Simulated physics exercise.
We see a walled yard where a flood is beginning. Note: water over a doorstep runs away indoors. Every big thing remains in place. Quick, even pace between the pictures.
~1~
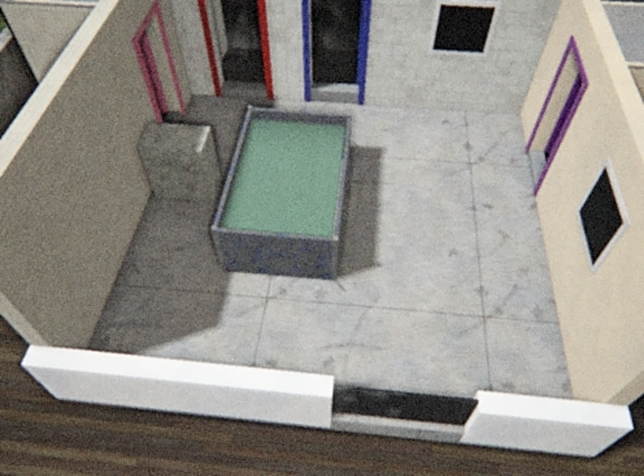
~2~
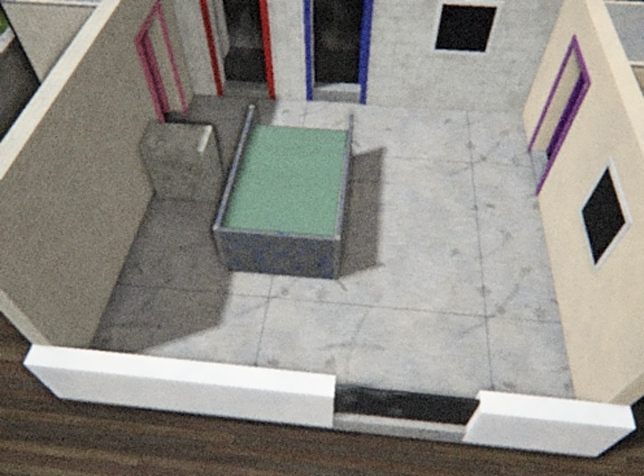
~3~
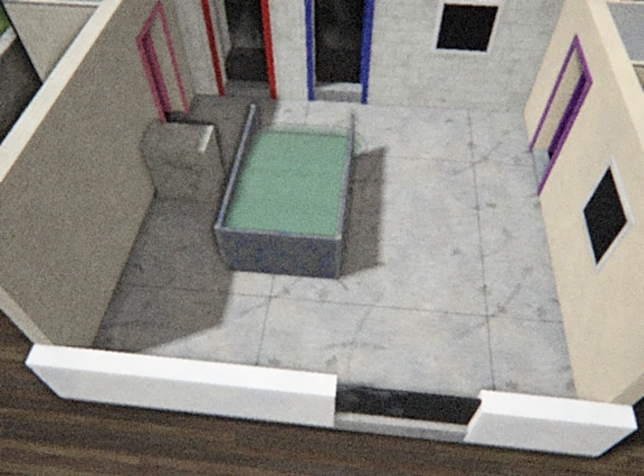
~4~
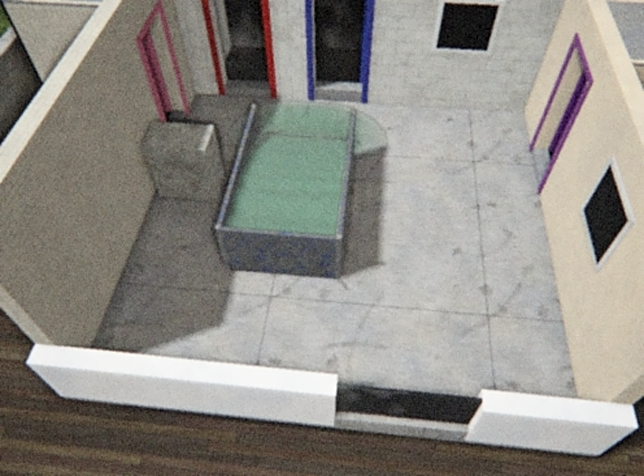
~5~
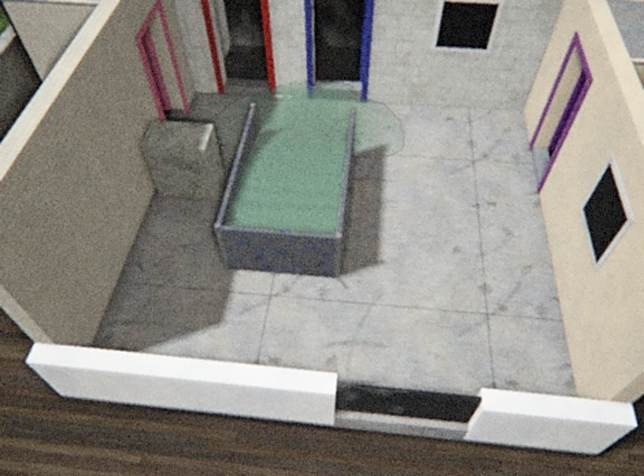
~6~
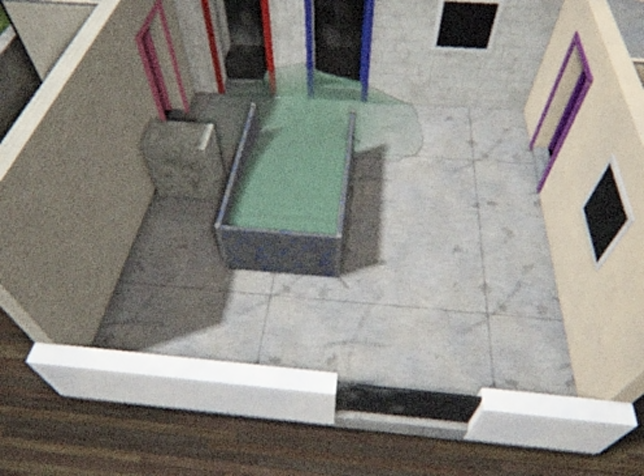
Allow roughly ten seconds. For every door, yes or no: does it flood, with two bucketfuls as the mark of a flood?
Purple door: Yes, blue door: Yes, red door: Yes, pink door: Yes.
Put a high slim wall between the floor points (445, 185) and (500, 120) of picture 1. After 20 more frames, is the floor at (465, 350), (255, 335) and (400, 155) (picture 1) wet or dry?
Point by point: First not reached, second not reached, third submerged.
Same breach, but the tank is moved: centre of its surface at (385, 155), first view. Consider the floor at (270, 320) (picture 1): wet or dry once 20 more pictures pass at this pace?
At that place: Not flooded.
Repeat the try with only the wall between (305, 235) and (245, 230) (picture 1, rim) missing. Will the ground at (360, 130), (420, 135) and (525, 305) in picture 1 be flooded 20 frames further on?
The first spot is spared, the second spared and the third soaked.
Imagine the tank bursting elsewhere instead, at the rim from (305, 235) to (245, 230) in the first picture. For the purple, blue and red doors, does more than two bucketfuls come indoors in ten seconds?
Purple: Under the line; blue: Under the line; red: Under the line.
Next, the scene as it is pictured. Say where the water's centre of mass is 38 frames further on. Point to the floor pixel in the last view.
About (330, 193) in the last view.
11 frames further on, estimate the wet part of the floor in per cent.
I reckon around 35 %.
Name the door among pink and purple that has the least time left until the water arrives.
It's the one in pink.
A moment on, water covers 20 % of the floor; the purple door not reached, the blue door far over two buckets in, the red door over two buckets in, the pink door wet at the sill, nothing in.
Next, water covers 35 % of the floor; the purple door wet at the sill, nothing in, the blue door far over two buckets in, the red door far over two buckets in, the pink door under two buckets in.
Then, water covers 60 % of the floor; the purple door over two buckets in, the blue door far over two buckets in, the red door far over two buckets in, the pink door far over two buckets in.
Later, water covers 90 % of the floor; the purple door over two buckets in, the blue door far over two buckets in, the red door far over two buckets in, the pink door far over two buckets in.
In the end, water covers 100 % of the floor; the purple door over two buckets in, the blue door far over two buckets in, the red door far over two buckets in, the pink door far over two buckets in.
